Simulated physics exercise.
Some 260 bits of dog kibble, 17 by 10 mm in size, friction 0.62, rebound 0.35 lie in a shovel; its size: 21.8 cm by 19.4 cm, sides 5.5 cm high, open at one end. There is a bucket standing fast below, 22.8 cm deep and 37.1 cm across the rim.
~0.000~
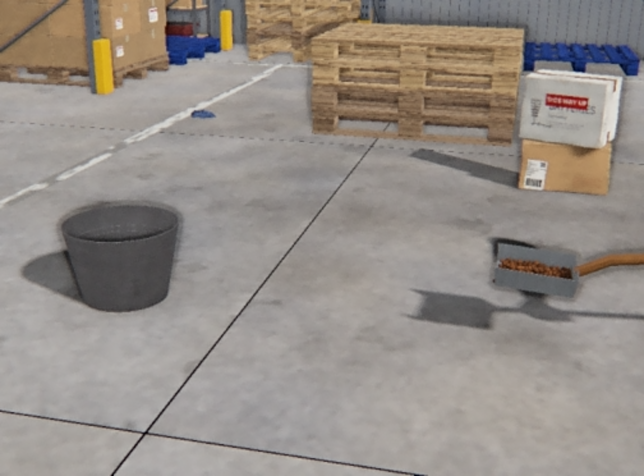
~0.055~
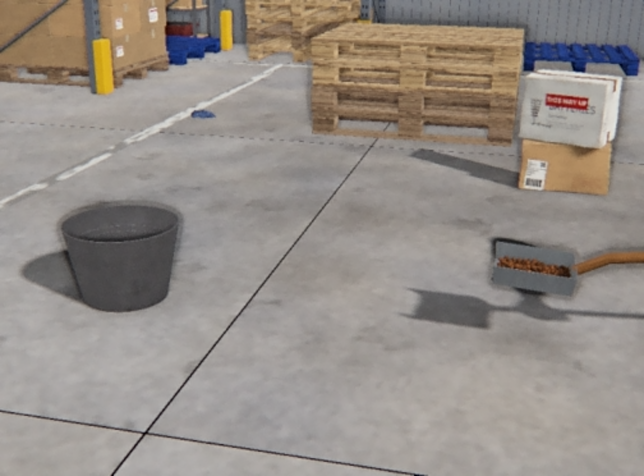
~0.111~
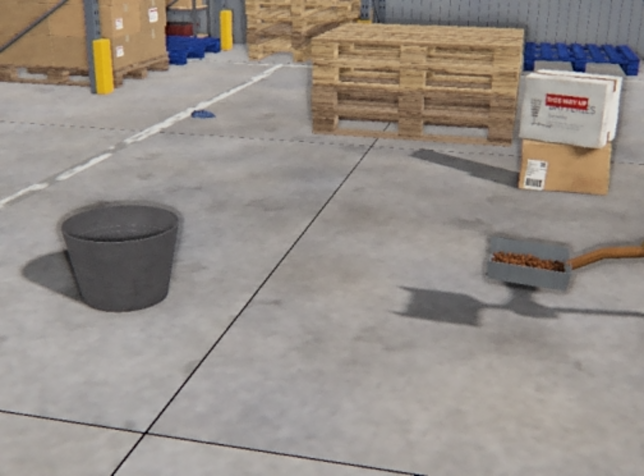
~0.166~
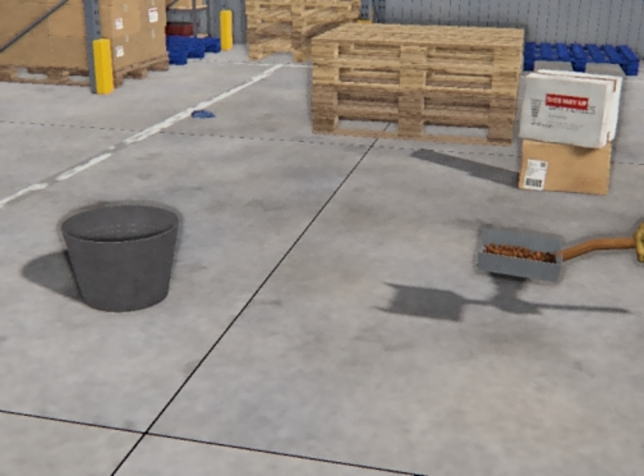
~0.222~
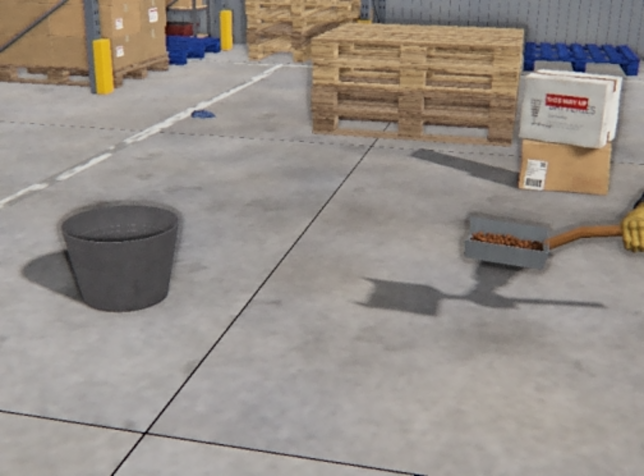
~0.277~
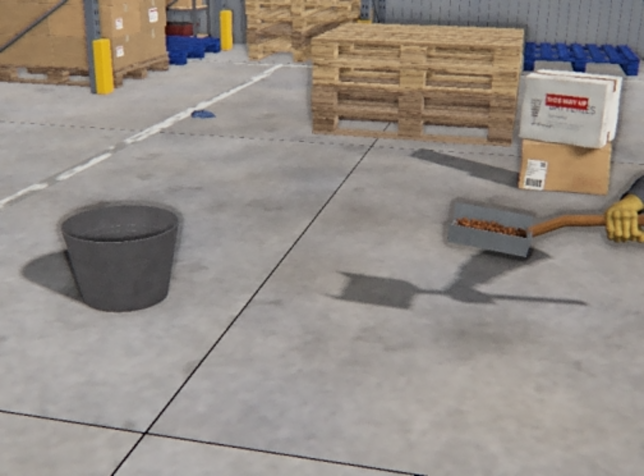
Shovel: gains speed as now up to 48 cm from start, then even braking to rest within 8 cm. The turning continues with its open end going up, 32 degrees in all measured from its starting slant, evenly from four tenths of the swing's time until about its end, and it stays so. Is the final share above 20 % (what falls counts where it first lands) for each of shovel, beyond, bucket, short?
One by one: Shovel: A share of more than a fifth will be reached; ground beyond: A share of more than a fifth will not be reached; bucket: A share of more than a fifth will not be reached; on the ground short of the target's middle: A share of more than a fifth will be reached.
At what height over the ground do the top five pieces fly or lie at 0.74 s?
I'd put them at something like 60 centimetres up.
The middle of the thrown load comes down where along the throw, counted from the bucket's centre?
Roughly 40 cm short.
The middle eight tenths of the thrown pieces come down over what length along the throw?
40 cm, roughly.
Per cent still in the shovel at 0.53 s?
About 85 %.
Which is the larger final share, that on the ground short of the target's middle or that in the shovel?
More finishes on the ground short of the target's middle.
After 0.42 s, tilt 22 degrees; shovel 100 %; middle of all pieces near (431, 190).
Then, at 0.53 s, tilt 34 degrees; shovel 85 %, in the air 15 %; middle of all pieces near (377, 153).
After 0.64 s, tilt 36 degrees; shovel 45 %, in the air 55 %; middle of all pieces near (348, 141).
After 0.74 s, tilt 36 degrees; shovel 40 %, in the air 60 %; middle of all pieces near (331, 155).
By 1.7 s all is still; shovel 40 %, beyond 0 %, bucket 0 %, short 60 %.
